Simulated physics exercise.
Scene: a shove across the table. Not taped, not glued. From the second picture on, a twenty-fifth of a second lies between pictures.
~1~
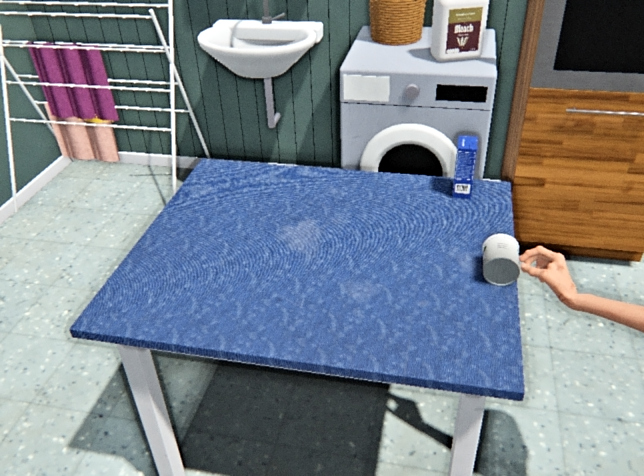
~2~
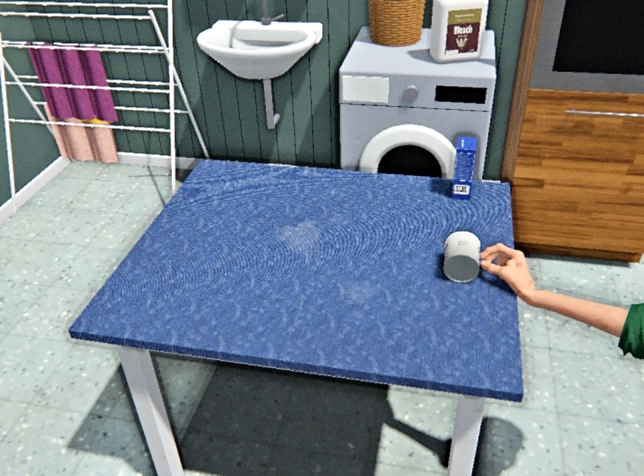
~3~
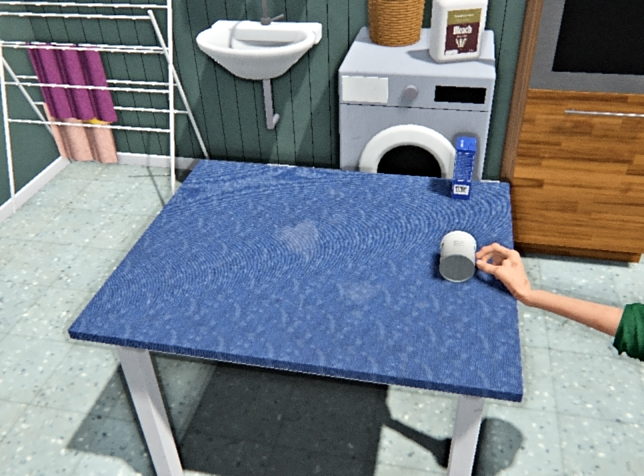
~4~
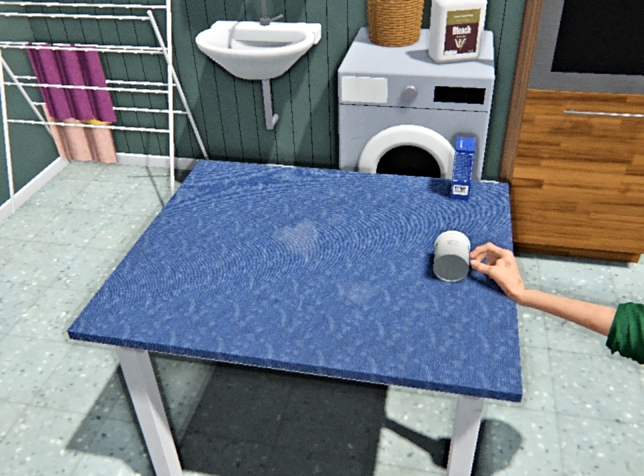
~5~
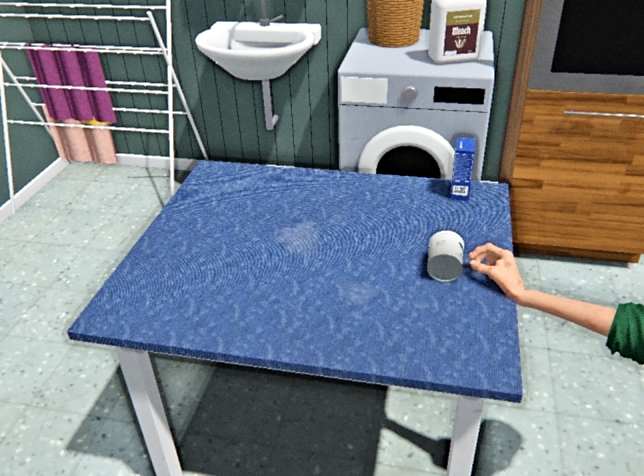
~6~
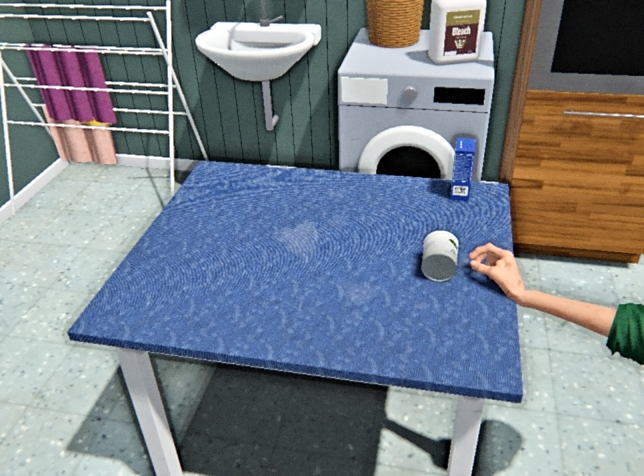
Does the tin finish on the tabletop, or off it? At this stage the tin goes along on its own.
The tin finishes on the tabletop.
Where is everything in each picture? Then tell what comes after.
In the first frame, under the hand; white tin (501, 260).
In the second frame, under the hand; white tin (462, 257).
In the third frame, under the hand; white tin (458, 257).
In the fourth frame, white tin (452, 257).
In the fifth frame, white tin (446, 257).
In the sixth frame, white tin (440, 256) displaced a little.
Then, 0.10 s past the last view, white tin displaced about its own width near (427, 255).
Then, 0.40 s past the last view, white tin displaced well along near (395, 252).
Then, 0.70 s past the last view, white tin displaced well along near (377, 250).
Finally, moved from the start, white tin. Final places as the last picture's camera would see them, white tin near (370, 249).
